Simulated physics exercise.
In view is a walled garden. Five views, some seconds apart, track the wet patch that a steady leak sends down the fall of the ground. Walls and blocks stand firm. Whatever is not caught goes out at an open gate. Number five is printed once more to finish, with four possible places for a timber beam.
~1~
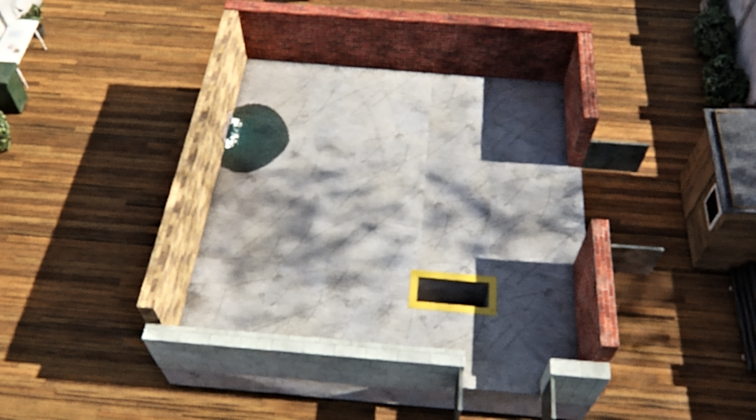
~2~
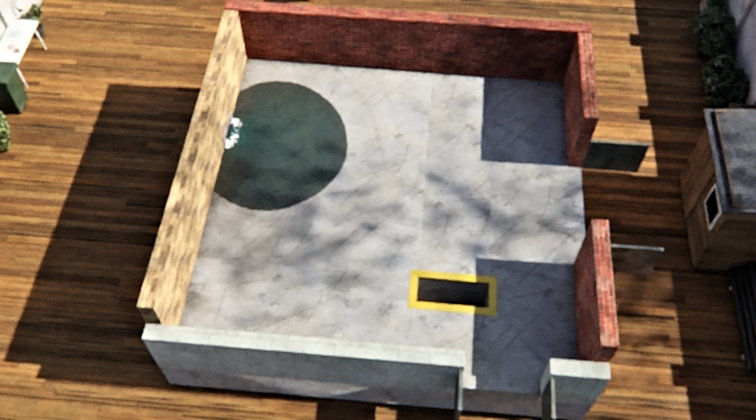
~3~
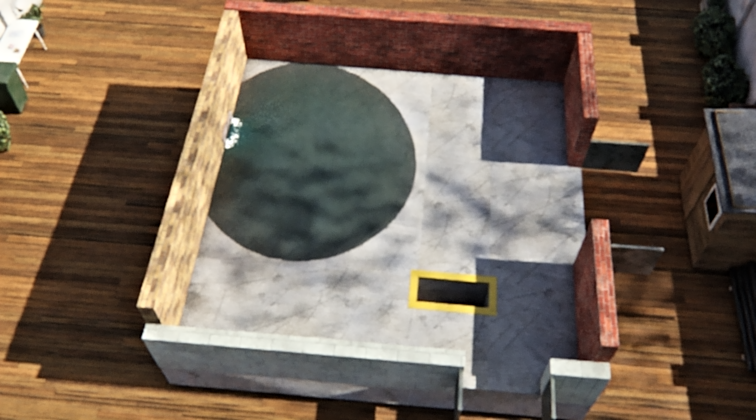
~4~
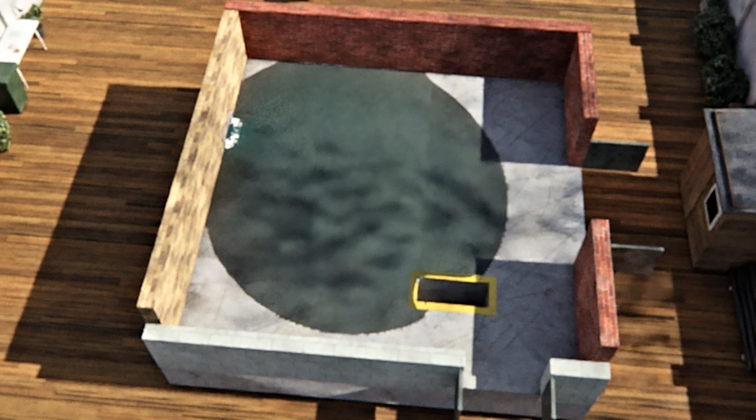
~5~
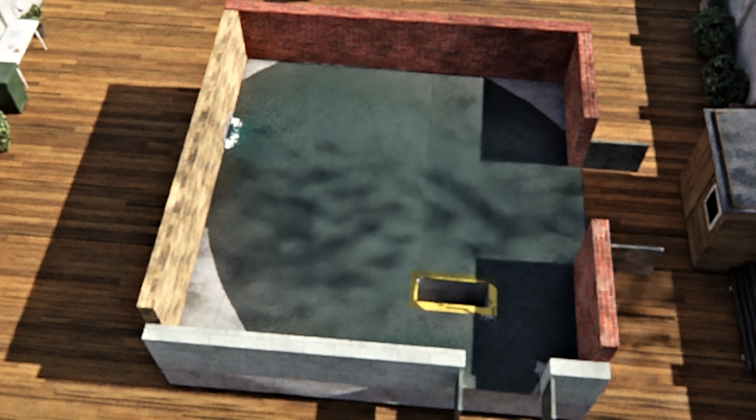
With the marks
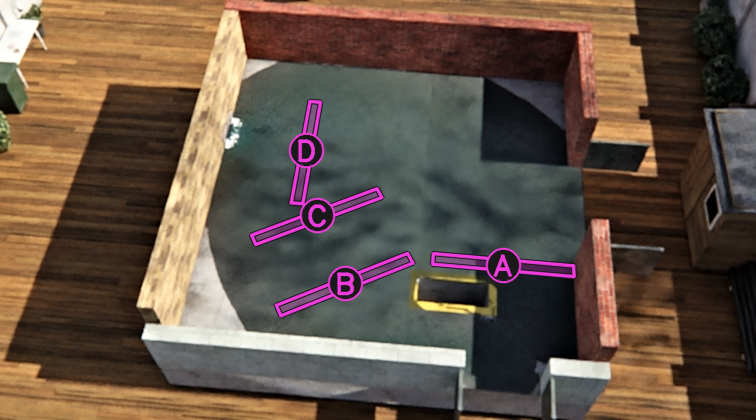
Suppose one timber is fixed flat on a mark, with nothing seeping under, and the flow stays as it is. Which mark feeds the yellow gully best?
Choose D.
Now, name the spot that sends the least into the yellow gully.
That would be C.
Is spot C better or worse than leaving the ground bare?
It is worse.
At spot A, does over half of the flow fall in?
No.
In magenta, A from (433, 258) to (573, 271); B from (278, 310) to (410, 258); C from (253, 239) to (379, 193); D from (297, 203) to (315, 101).
With A, about 20 % of the stream goes into the yellow gully, about 80 % out by the gates.
With B, about 17 % of the stream goes into the yellow gully, about 83 % out by the gates.
With C, about 12 % of the stream goes into the yellow gully, about 88 % out by the gates.
With D, about 36 % of the stream goes into the yellow gully, about 64 % out by the gates.
